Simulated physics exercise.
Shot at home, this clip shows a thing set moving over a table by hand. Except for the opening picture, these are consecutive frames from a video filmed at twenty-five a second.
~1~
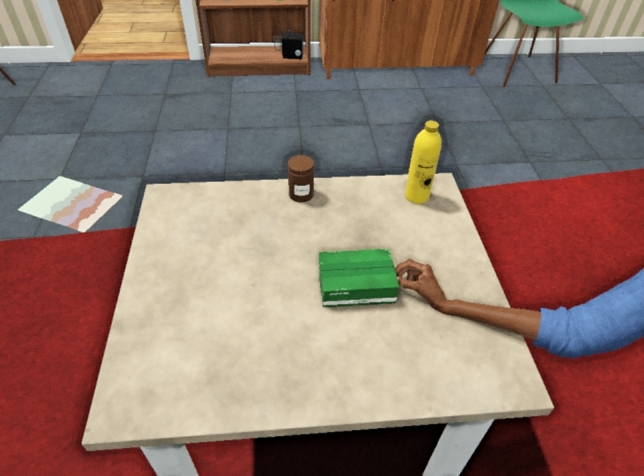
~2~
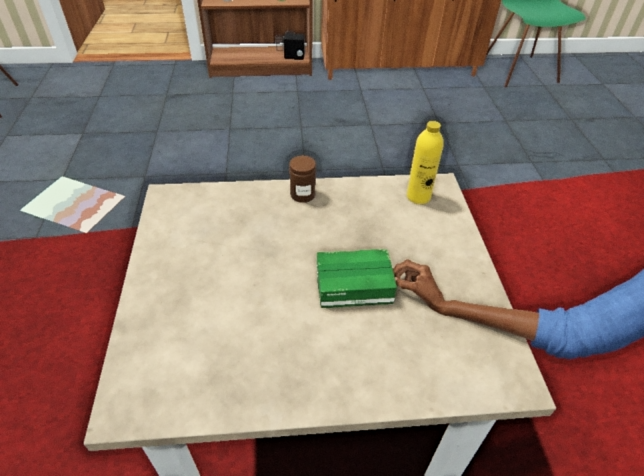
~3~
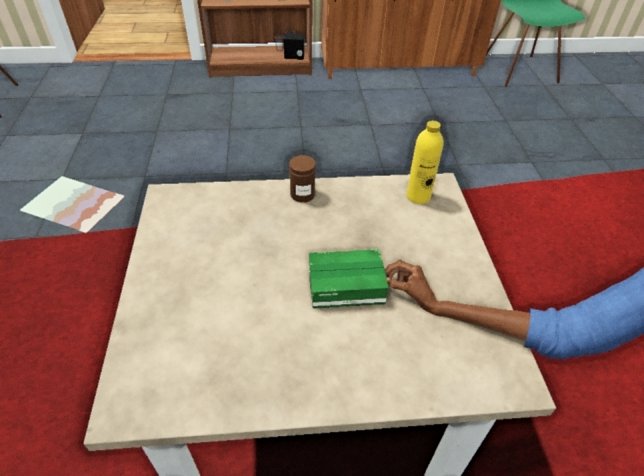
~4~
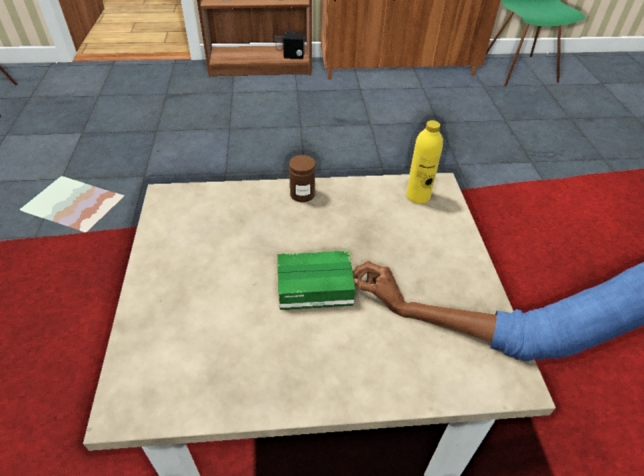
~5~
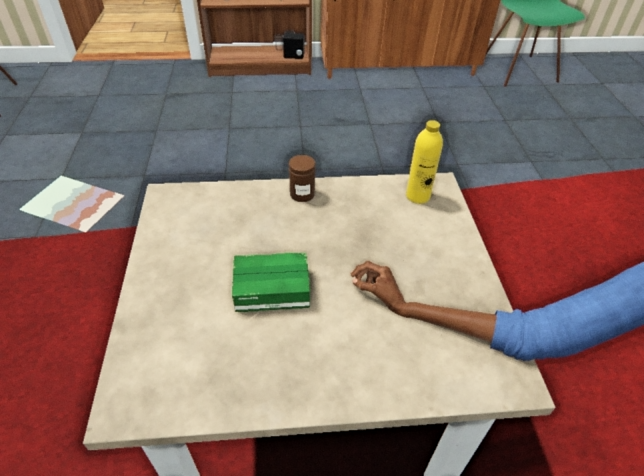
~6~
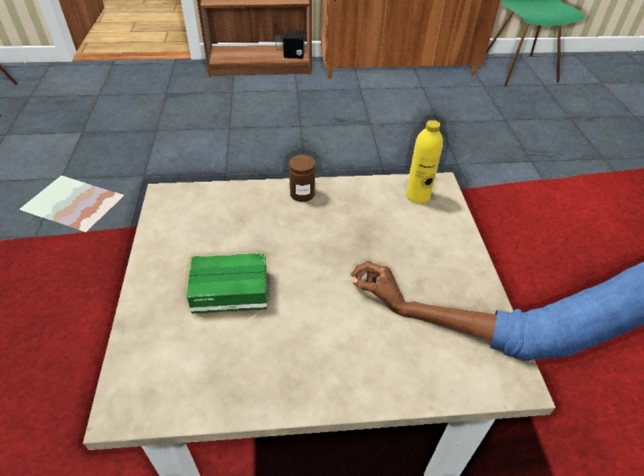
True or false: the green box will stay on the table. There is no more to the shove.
False.
Then, 0.20 s after the last picture, green box now off the table.
Then, 0.40 s after the last picture, things are still on the move.
Then, 0.60 s after the last picture, as before.
By the end, off the table, green box.
